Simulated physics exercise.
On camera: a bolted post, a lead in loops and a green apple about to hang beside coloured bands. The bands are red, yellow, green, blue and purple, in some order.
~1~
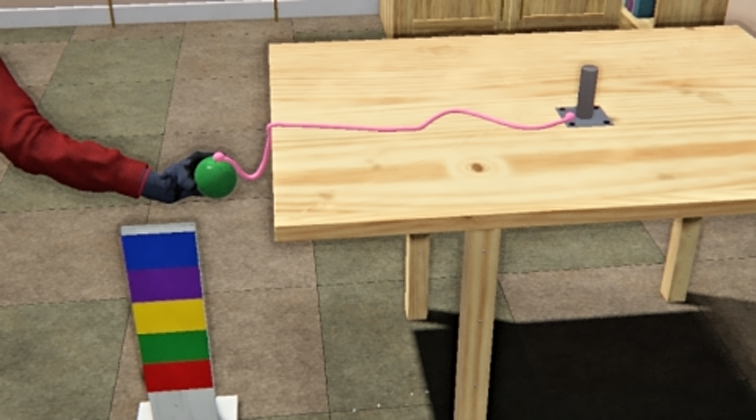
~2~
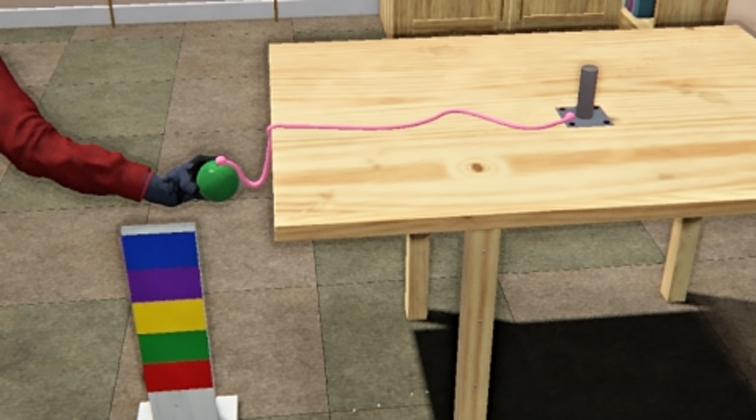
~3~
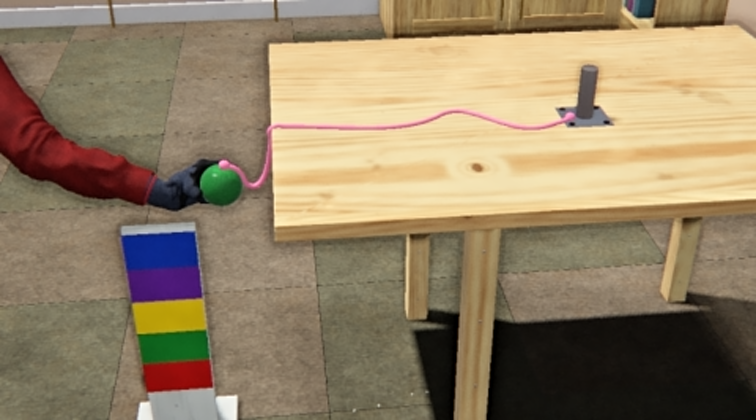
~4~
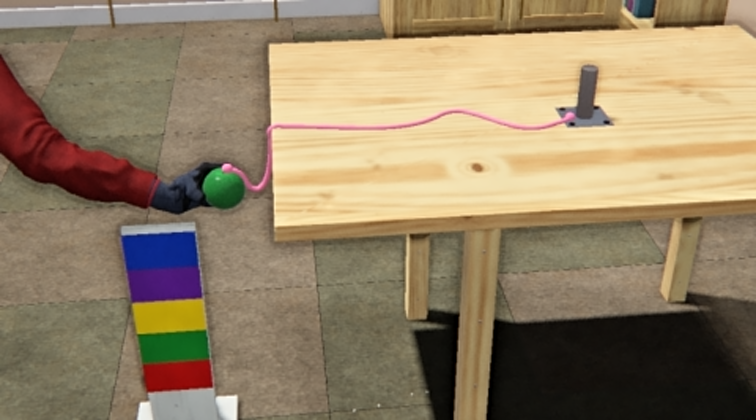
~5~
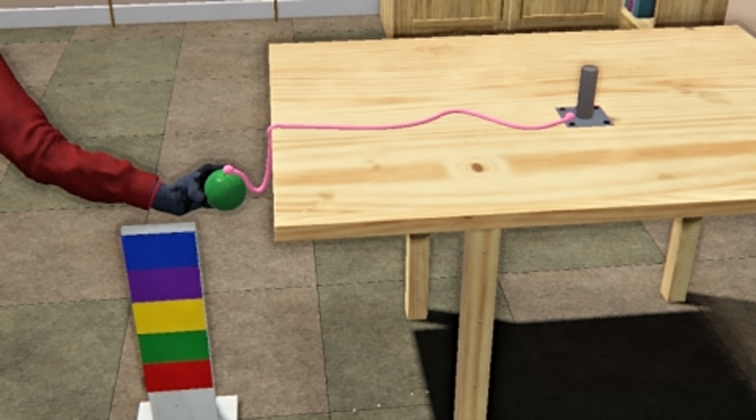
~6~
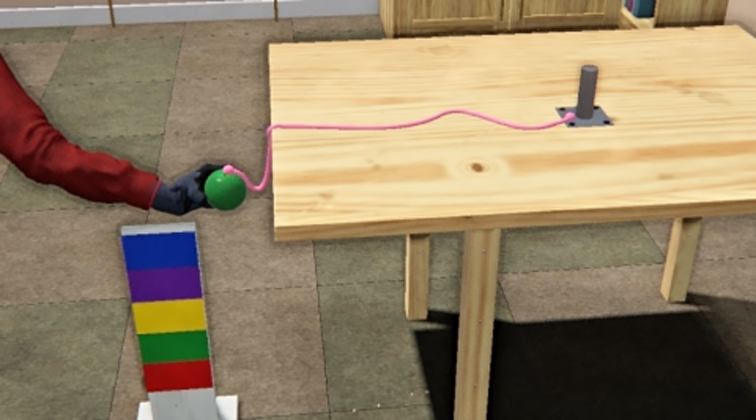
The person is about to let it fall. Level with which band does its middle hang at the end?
Its centre hangs level with the purple band.
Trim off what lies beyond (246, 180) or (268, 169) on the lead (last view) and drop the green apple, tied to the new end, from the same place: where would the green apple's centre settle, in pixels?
About (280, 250) and (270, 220).
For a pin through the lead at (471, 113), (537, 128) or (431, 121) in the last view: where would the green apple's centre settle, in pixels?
The places are (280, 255), (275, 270) and (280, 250).
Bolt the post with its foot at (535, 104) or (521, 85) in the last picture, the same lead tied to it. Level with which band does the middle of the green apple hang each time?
It would be yellow; yellow.
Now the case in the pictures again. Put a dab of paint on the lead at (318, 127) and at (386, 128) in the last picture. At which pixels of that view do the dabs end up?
About (286, 132), and the other about (355, 128).
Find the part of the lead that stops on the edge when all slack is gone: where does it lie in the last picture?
It lies at about (304, 127).
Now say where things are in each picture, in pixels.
Green apple (216, 178); blue (160, 253); purple (165, 286); yellow (170, 318); green (174, 348); red (178, 377), in the first frame.
Green apple (219, 181); lead through (546, 127) (473, 114) (406, 126) (326, 127) (269, 155), in the second frame.
Green apple (222, 185), in the third frame.
Green apple (225, 189); lead through (546, 127) (473, 114) (406, 126) (324, 127) (271, 156), in the fourth frame.
Green apple (226, 190), in the fifth frame.
Green apple (226, 190); lead through (546, 127) (473, 114) (406, 126) (324, 127) (270, 156), in the sixth frame.
Early on, apple near (268, 260); level with blue.
Midway, apple near (285, 282); level with purple.
Finally, apple near (276, 279); level with purple. Its middle rests at the purple band.
